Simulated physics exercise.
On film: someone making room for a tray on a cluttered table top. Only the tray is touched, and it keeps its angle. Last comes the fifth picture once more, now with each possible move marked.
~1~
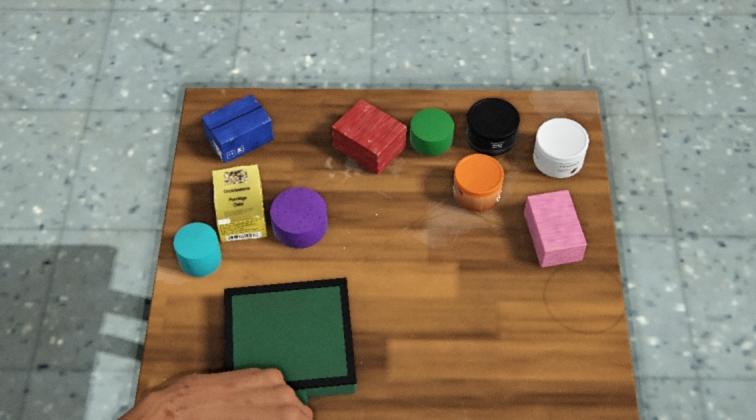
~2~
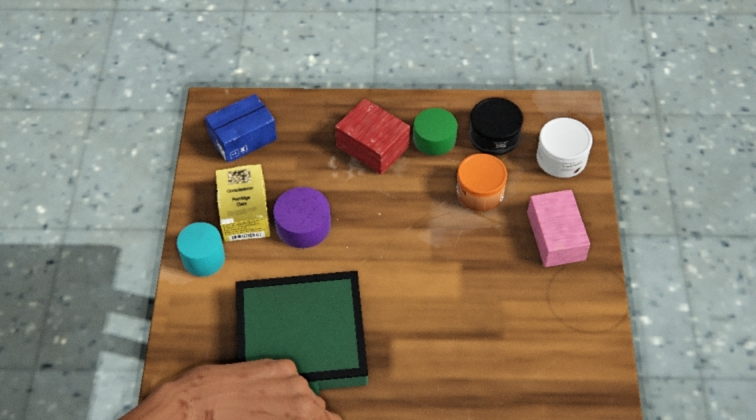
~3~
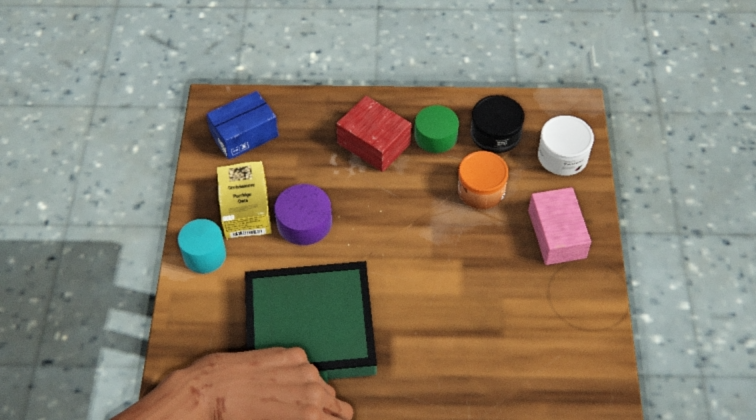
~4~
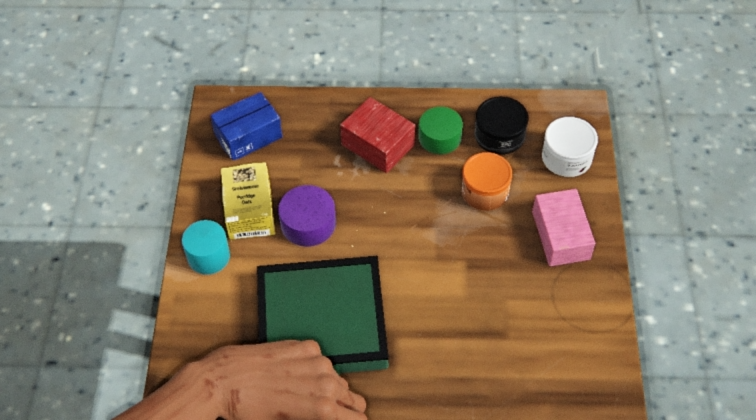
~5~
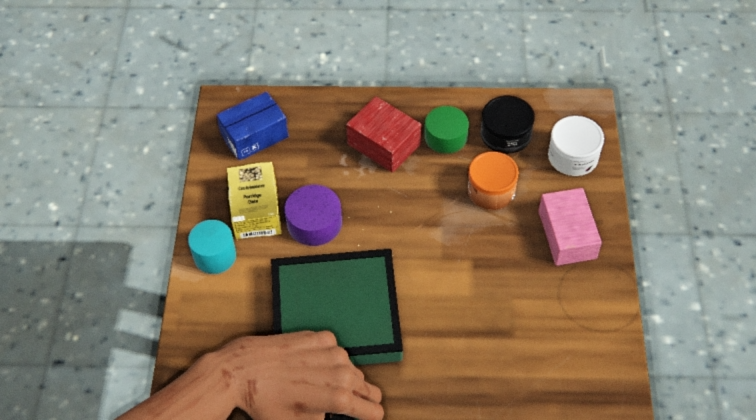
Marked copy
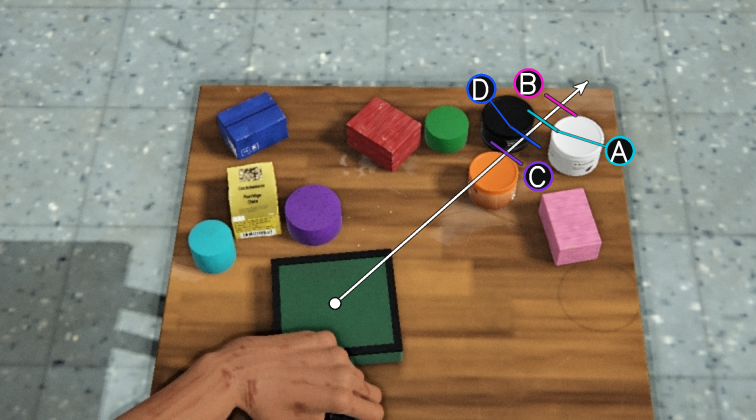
A green tray with a black rim slides slowly up and right, pushed by a hand.
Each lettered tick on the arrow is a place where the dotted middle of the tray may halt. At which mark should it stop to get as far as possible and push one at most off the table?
It should halt at D.
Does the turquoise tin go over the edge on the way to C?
No.
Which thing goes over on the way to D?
The white jar goes over.
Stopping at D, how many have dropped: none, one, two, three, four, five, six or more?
One.
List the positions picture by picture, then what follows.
The first picture shows blue box (238, 129); orange tub (478, 183); green pot (432, 132).
The second picture shows tray (300, 328); turquoise tin (201, 249).
The third picture shows tray (308, 318); purple pot (304, 215).
The fourth picture shows tray (321, 311); pink block (563, 228).
The fifth picture shows tray (335, 304); white jar (575, 146); blue box (253, 126); orange tub (492, 181).
On the marked copy, A at (543, 121); B at (560, 105); C at (506, 153); D at (525, 137); the arrow from (335, 303) to (587, 82); the white dot at (335, 303).
Taking D. A third of the way, tray (408, 246); purple pot (320, 194); turquoise tin (212, 247).
Two thirds of the way, tray (477, 186); white jar (593, 142); black jar (509, 117).
When it is over, tray (524, 144); white jar over the edge; black jar (515, 82); one fallen.
As for the rest, A drops three; B drops three; C is within the limit but short.
